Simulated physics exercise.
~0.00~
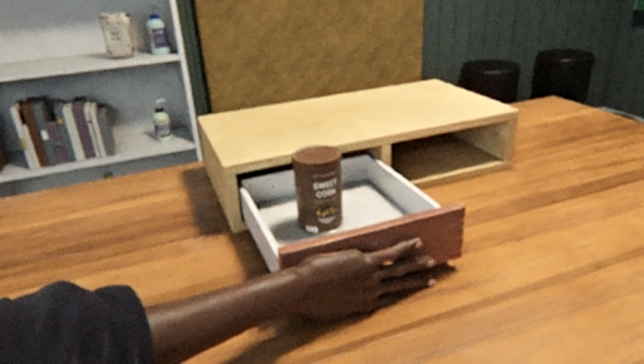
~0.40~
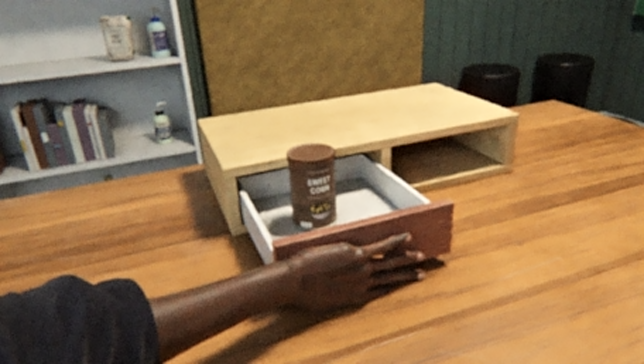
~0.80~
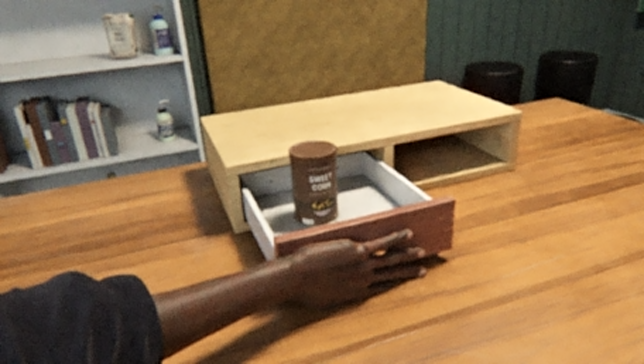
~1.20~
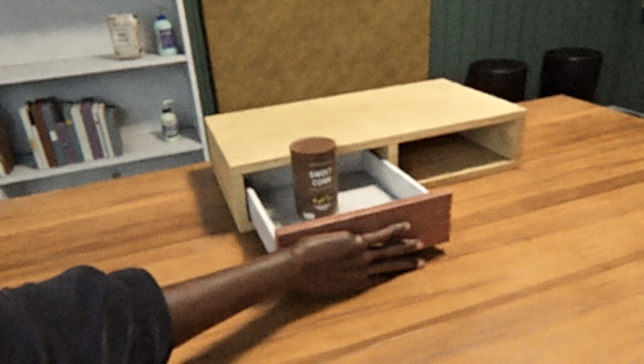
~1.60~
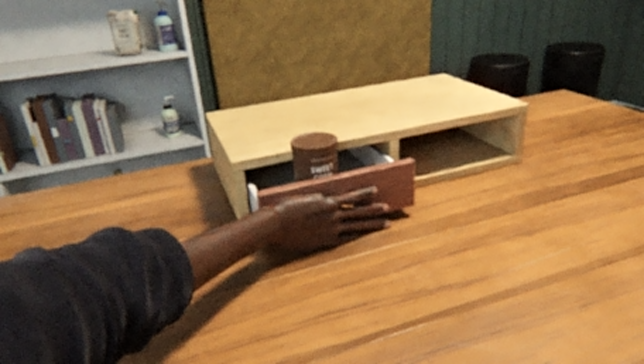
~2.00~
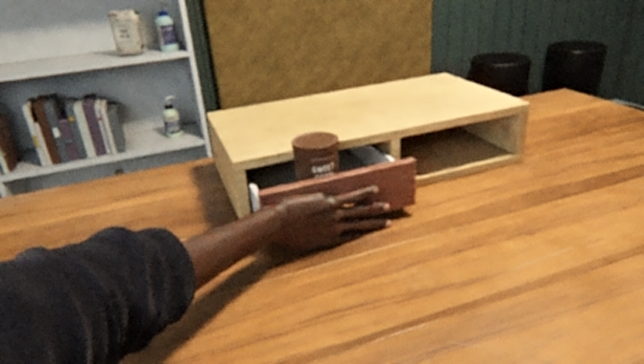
A hand pressed the front of an open drawer holding an upright brown pot, pushing it part of the way into a light wooden chest on a table, but the drawer stopped and stayed ajar with the pot still poking up inside.
